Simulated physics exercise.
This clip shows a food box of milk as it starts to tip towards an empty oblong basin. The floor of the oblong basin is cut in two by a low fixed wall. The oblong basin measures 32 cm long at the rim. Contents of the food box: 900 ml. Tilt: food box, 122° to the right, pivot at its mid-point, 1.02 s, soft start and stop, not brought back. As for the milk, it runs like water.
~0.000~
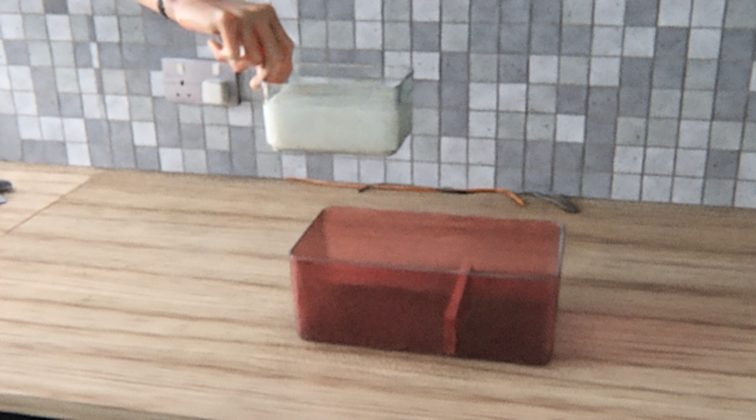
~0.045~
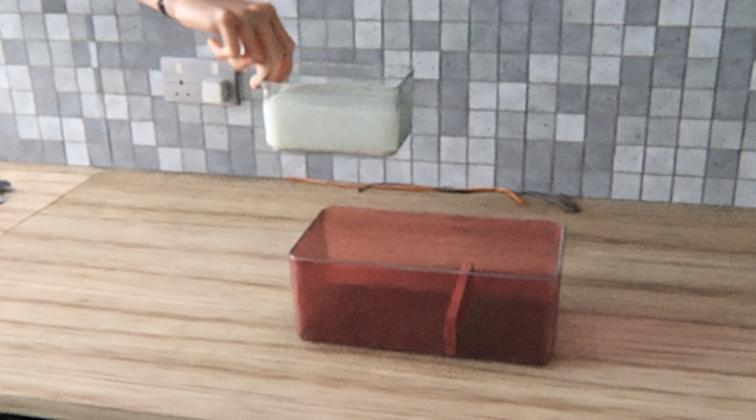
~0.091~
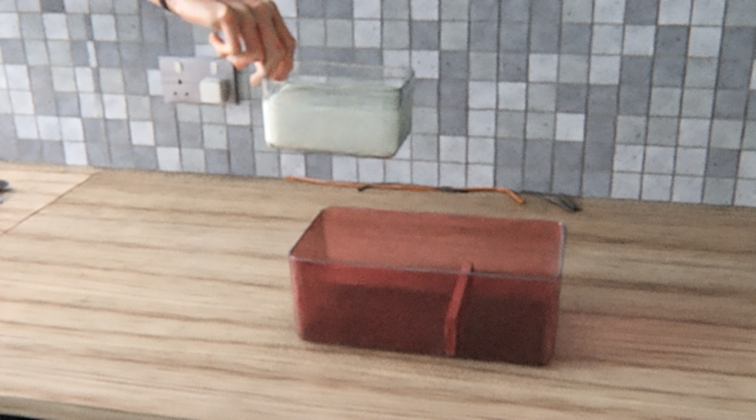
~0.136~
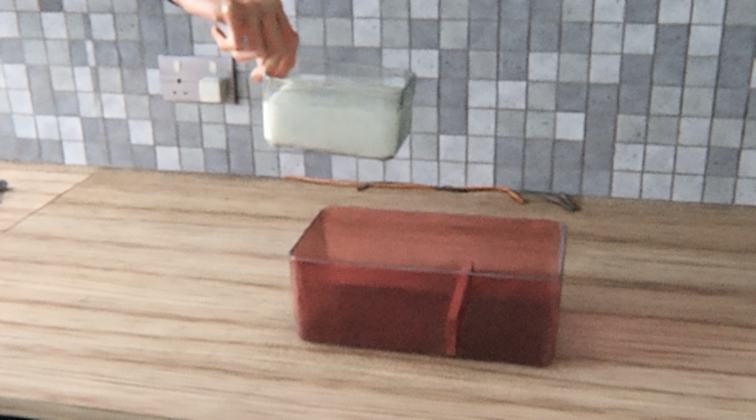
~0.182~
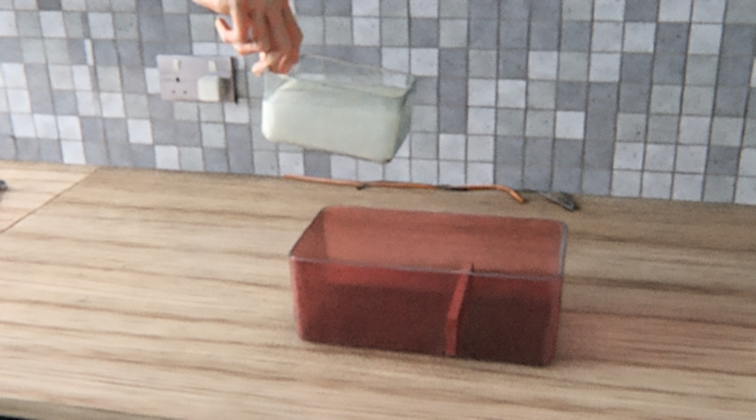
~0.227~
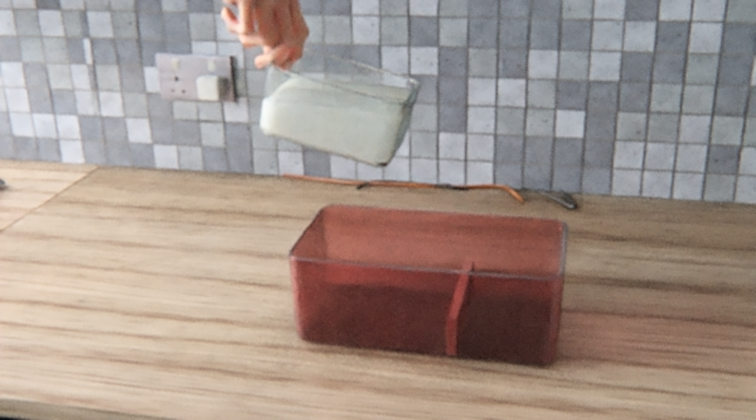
On a wooden counter, a hand slightly tilts a clear milk container rightward above a red basin.
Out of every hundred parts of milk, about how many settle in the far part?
About 45 out of 100.
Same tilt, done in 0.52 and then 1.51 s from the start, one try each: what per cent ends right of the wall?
Result: 20 per cent, then 55 per cent.
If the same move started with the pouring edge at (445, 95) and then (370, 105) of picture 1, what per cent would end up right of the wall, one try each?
Near 65 in a hundred on the first go and near 5 in a hundred on the second.
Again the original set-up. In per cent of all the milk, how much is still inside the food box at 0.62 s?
About 38 per cent.
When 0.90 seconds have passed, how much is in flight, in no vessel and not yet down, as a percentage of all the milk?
About 9 per cent.
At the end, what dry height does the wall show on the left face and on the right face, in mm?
About 34 mm left, about 26 mm right.
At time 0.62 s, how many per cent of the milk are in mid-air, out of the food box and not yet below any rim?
Estimate: About 44 % of all of it.
After 0.62 s the tilt is 80° and 37 per cent is still to pour, 3 is left of the wall and 15 right of it.
After 0.90 s the tilt is 118° and 4 per cent is still to pour, 42 is left of the wall and 45 right of it.
After 1.20 s the tilt is 122° and 0 per cent is still to pour, 53 is left of the wall and 45 right of it.
After 1.52 s the tilt is 122° and 0 per cent is still to pour, 53 is left of the wall and 45 right of it.
In the end 53 per cent lies left of the wall, 45 right of it and 2 outside.
